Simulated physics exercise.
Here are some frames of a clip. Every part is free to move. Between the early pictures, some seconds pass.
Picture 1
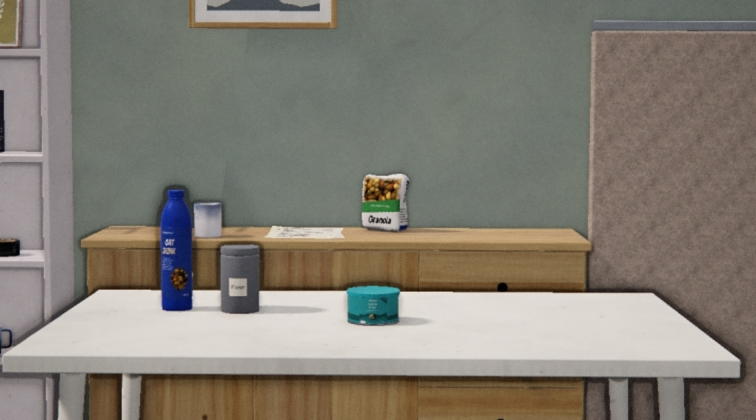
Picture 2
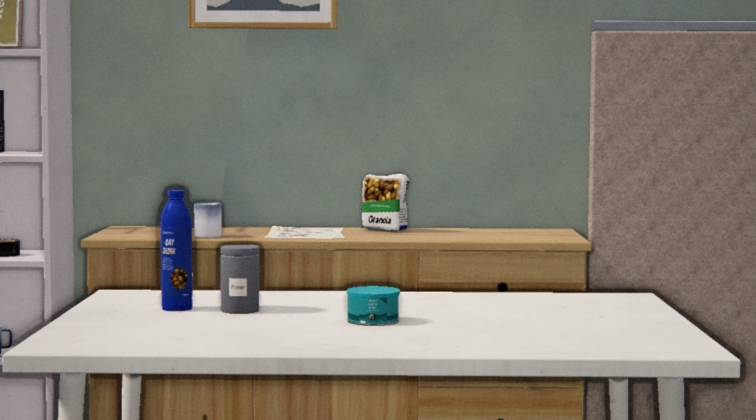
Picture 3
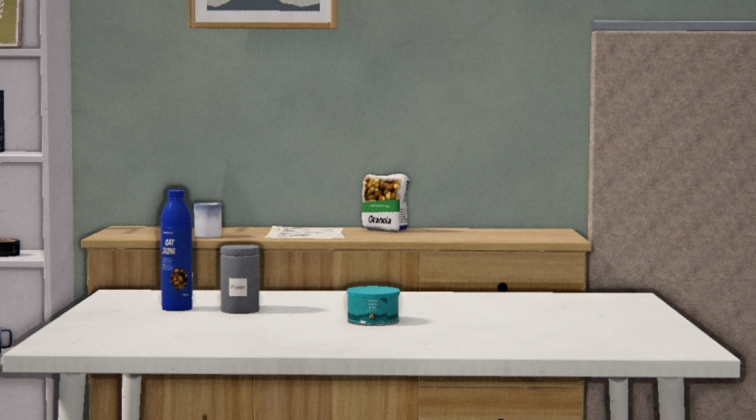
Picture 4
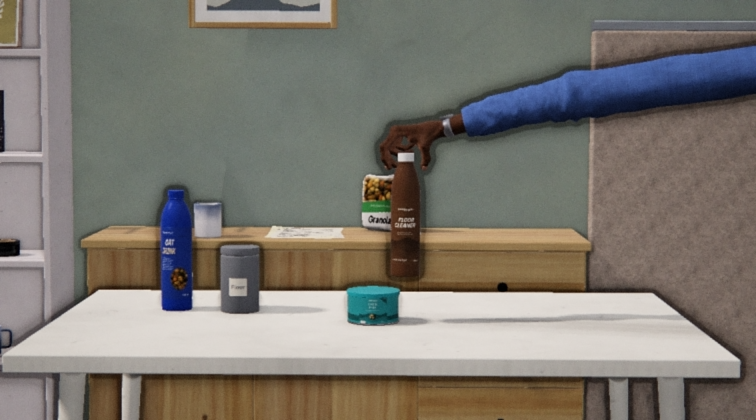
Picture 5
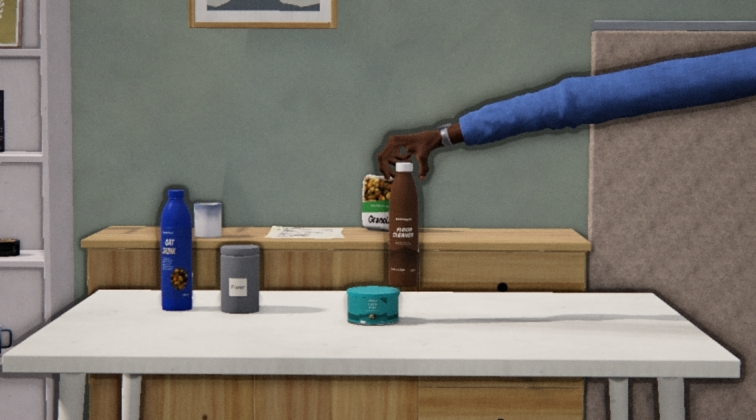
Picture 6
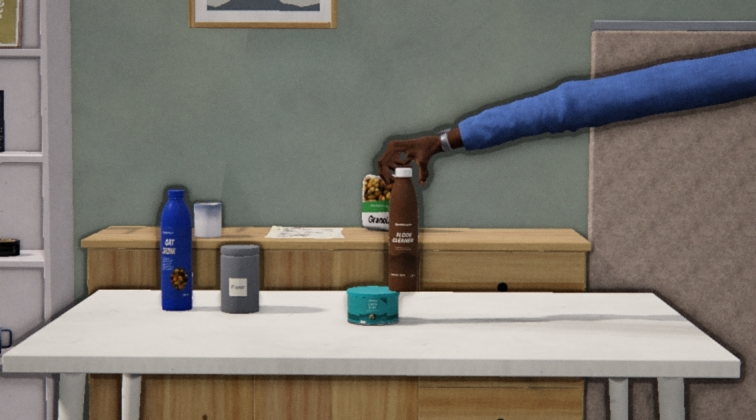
On a white table in a room with a wooden sideboard, a blue bottle, a grey jar and a turquoise tub stand still; then a blue-sleeved arm appears from the right and lowers a brown bottle slightly behind the tub.
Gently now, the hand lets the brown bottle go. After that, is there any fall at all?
Something drops.
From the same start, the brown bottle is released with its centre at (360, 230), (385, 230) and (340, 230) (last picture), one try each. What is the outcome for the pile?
Try 1: Stable. Try 2: Stable. Try 3: Falls over.
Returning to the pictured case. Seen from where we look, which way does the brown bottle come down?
Its movement is toward the right.
Then, 0.50 s on from there, brown bottle now fallen.
Then, 0.60 s on from there, things are still on the move.
Then, 1.00 s on from there, nothing new.
In the end, fallen, brown bottle; the other 3 unmoved. At the end, from the last picture's camera, brown bottle near (481, 309). The pile loses its balance.
